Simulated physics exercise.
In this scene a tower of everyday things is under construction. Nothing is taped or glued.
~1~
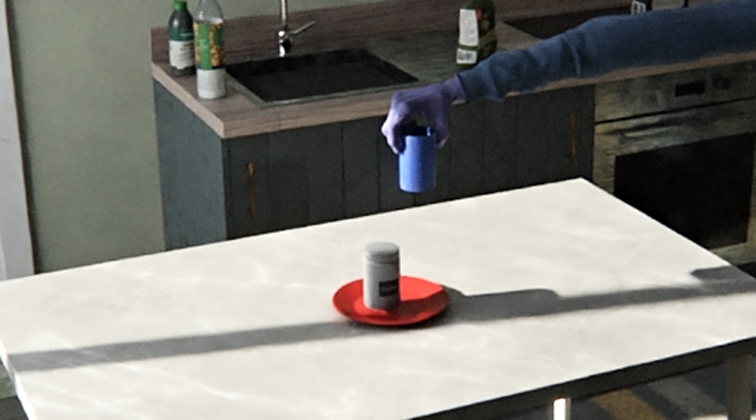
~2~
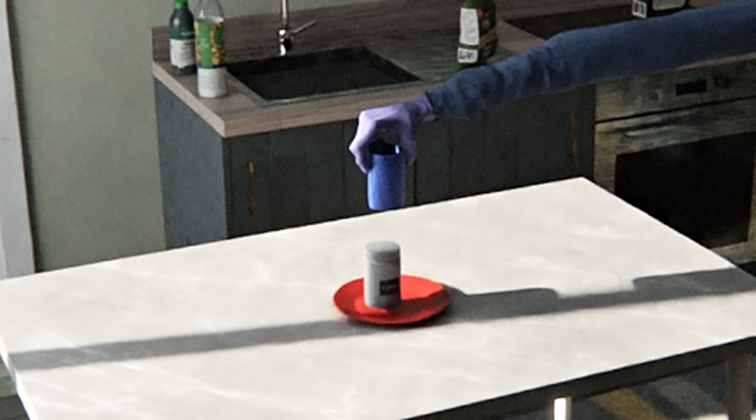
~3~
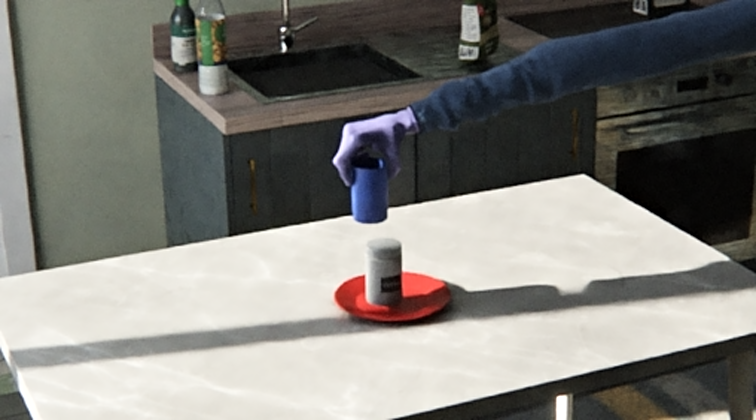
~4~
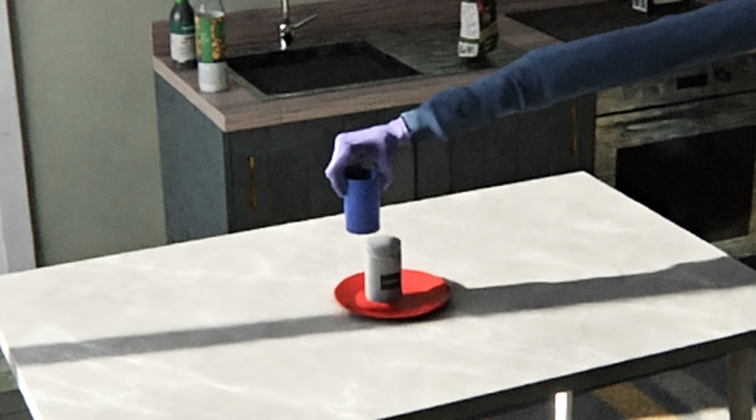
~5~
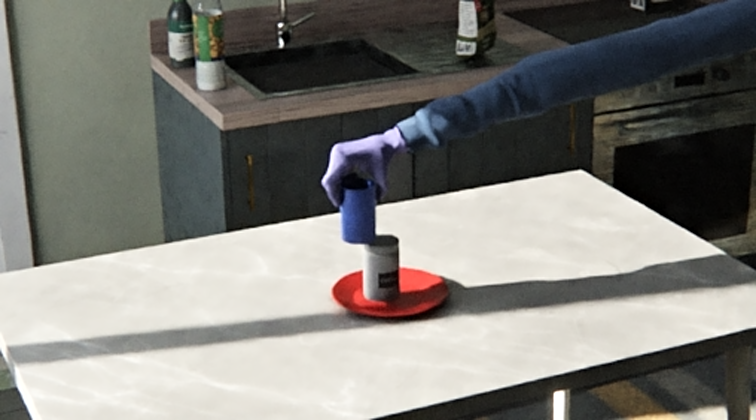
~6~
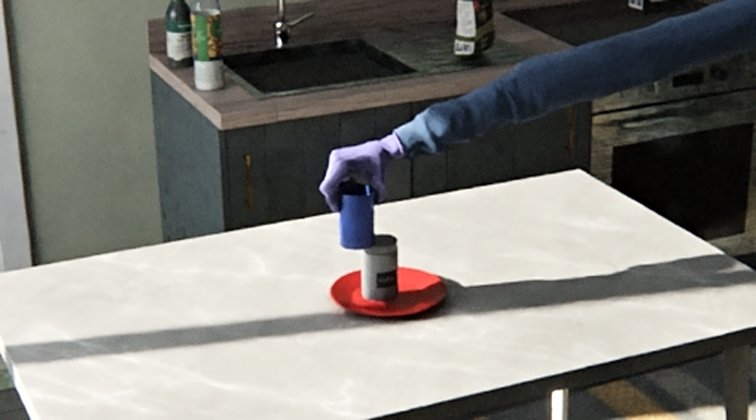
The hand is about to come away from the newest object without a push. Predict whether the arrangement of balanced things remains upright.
It will become unbalanced.
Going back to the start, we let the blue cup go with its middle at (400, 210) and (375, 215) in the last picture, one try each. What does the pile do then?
With the first placement the pile tips over, with the second it remains stable.
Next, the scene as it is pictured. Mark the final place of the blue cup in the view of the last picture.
The object ends up somewhere around (365, 347).
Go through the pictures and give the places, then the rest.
In the first frame, coming down; blue cup (418, 159); grey jar (382, 276).
In the second frame, coming down; blue cup (386, 177); grey jar (383, 275).
In the third frame, coming down; blue cup (370, 191); grey jar (384, 272).
In the fourth frame, coming down; blue cup (362, 202); grey jar (384, 269).
In the fifth frame, coming down; blue cup (358, 212); grey jar (382, 268).
In the sixth frame, in place under the hand; blue cup (357, 217); grey jar (380, 267).
Then, 0.40 s on from there, blue cup now fallen.
Then, 1.50 s on from there, things are still on the move.
In the end, fallen, blue cup; the other 2 unmoved. At the end, from the last picture's camera, blue cup near (366, 348). The pile comes apart.
